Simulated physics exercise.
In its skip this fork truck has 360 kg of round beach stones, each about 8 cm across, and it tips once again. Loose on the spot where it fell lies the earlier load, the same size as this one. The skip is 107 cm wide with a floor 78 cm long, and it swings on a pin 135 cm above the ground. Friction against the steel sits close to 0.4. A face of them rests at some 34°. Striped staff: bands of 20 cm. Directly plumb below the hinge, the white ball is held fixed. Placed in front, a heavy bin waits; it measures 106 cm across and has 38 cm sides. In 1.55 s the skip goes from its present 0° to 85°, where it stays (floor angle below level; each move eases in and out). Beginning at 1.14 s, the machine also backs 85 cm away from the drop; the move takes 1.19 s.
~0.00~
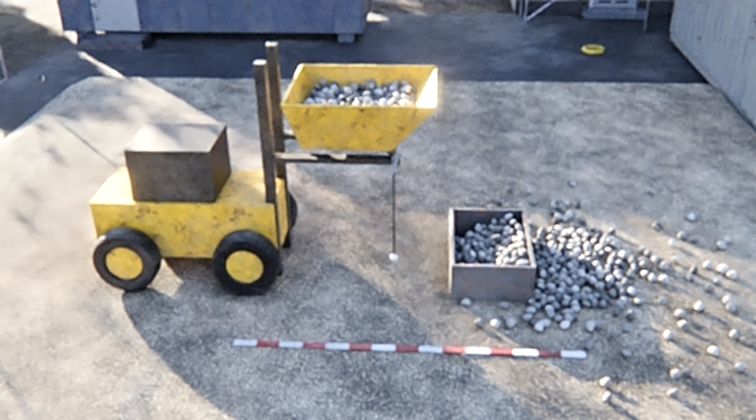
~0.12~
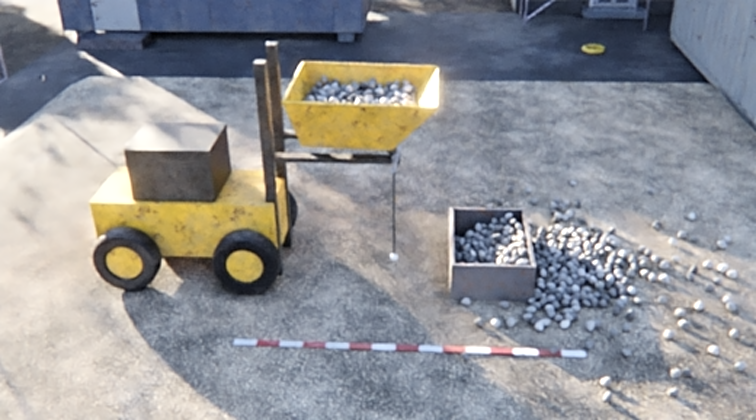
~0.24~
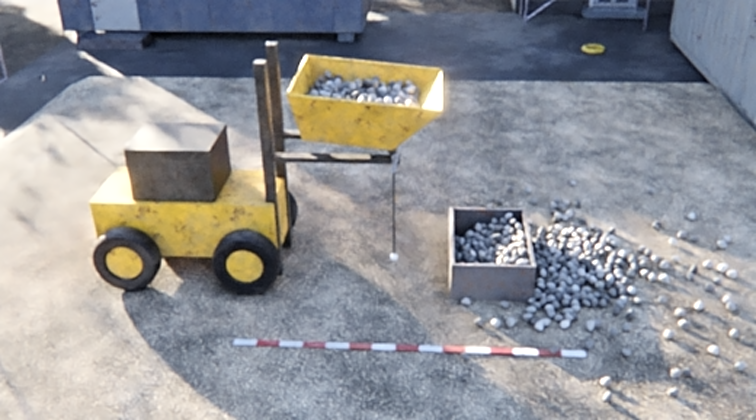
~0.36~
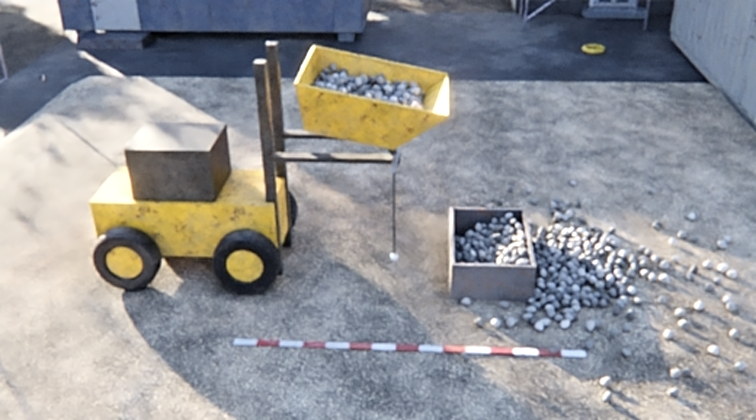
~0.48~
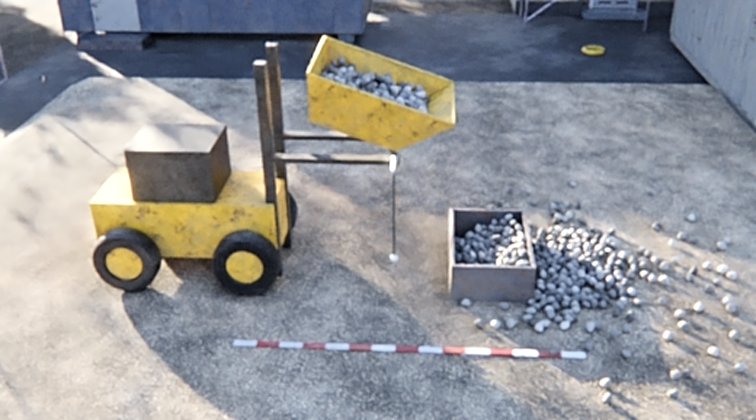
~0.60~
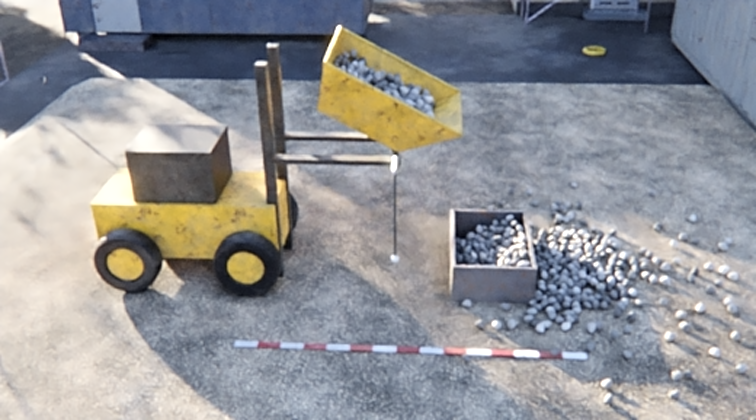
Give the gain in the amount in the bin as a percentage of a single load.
Roughly 68 per cent of a load.
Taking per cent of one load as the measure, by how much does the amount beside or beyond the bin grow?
About 25 percent.
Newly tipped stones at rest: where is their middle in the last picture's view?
I'd say close to (492, 247).
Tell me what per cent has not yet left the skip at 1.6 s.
Roughly 5 parts in a hundred of the load.
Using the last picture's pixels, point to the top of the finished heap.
Somewhere close to (507, 230).
After 1.2 s the floor is at 72°; in per cent of one load, 99 in the skip, 54 in the bin, 46 beside or beyond the bin; the foremost stones are at (754, 282).
After 1.6 s the floor is at 85°; in per cent of one load, 6 in the skip, 10 short of the bin, 124 in the bin, 60 beside or beyond the bin; the foremost stones are at (754, 282).
After 2.8 s the floor is at 85°; in per cent of one load, 0 in the skip, 8 short of the bin, 121 in the bin, 69 beside or beyond the bin; the foremost stones are past the picture's edge.
After 5.3 s the floor is at 85°; in per cent of one load, 0 in the skip, 8 short of the bin, 121 in the bin, 69 beside or beyond the bin; the foremost stones are past the picture's edge. Net gain in the bin, 68.
